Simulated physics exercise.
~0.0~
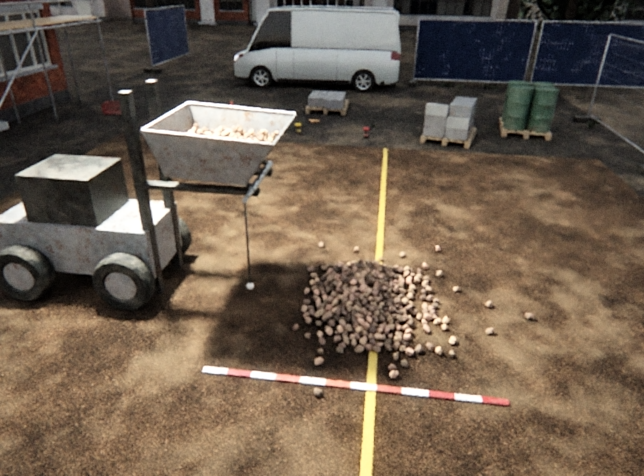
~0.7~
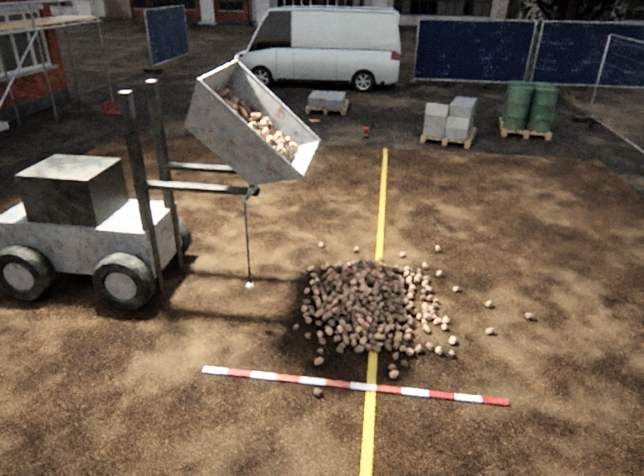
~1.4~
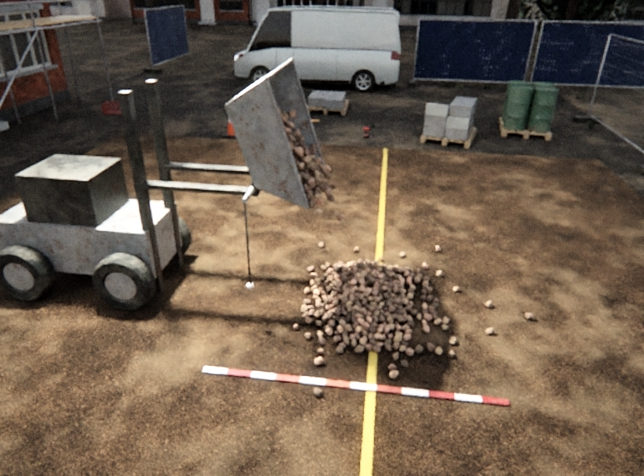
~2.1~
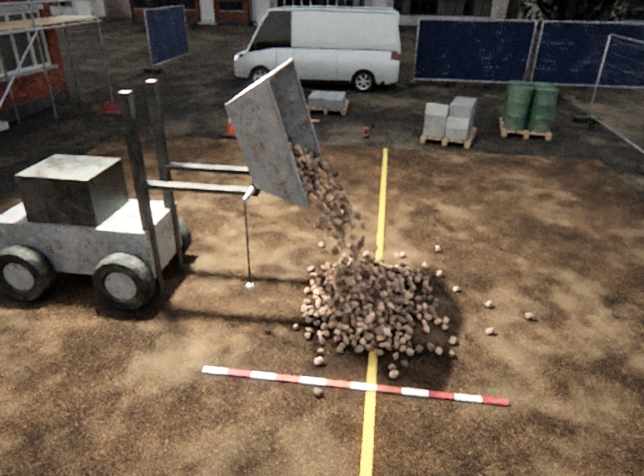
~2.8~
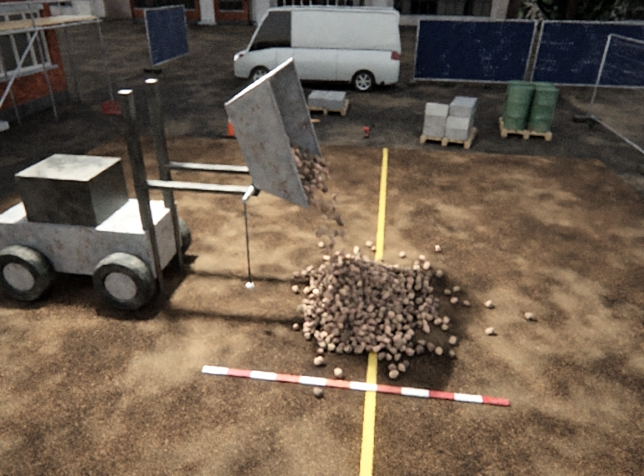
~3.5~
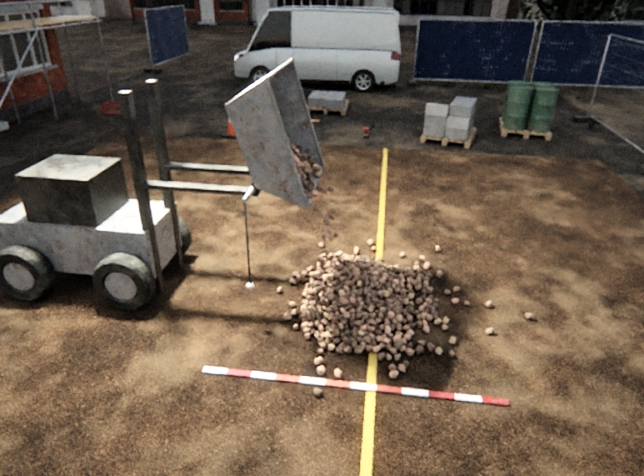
Dirt yard with parked van, a forklift tipping its skip and pouring stones onto a heap across a yellow line, some staying inside.
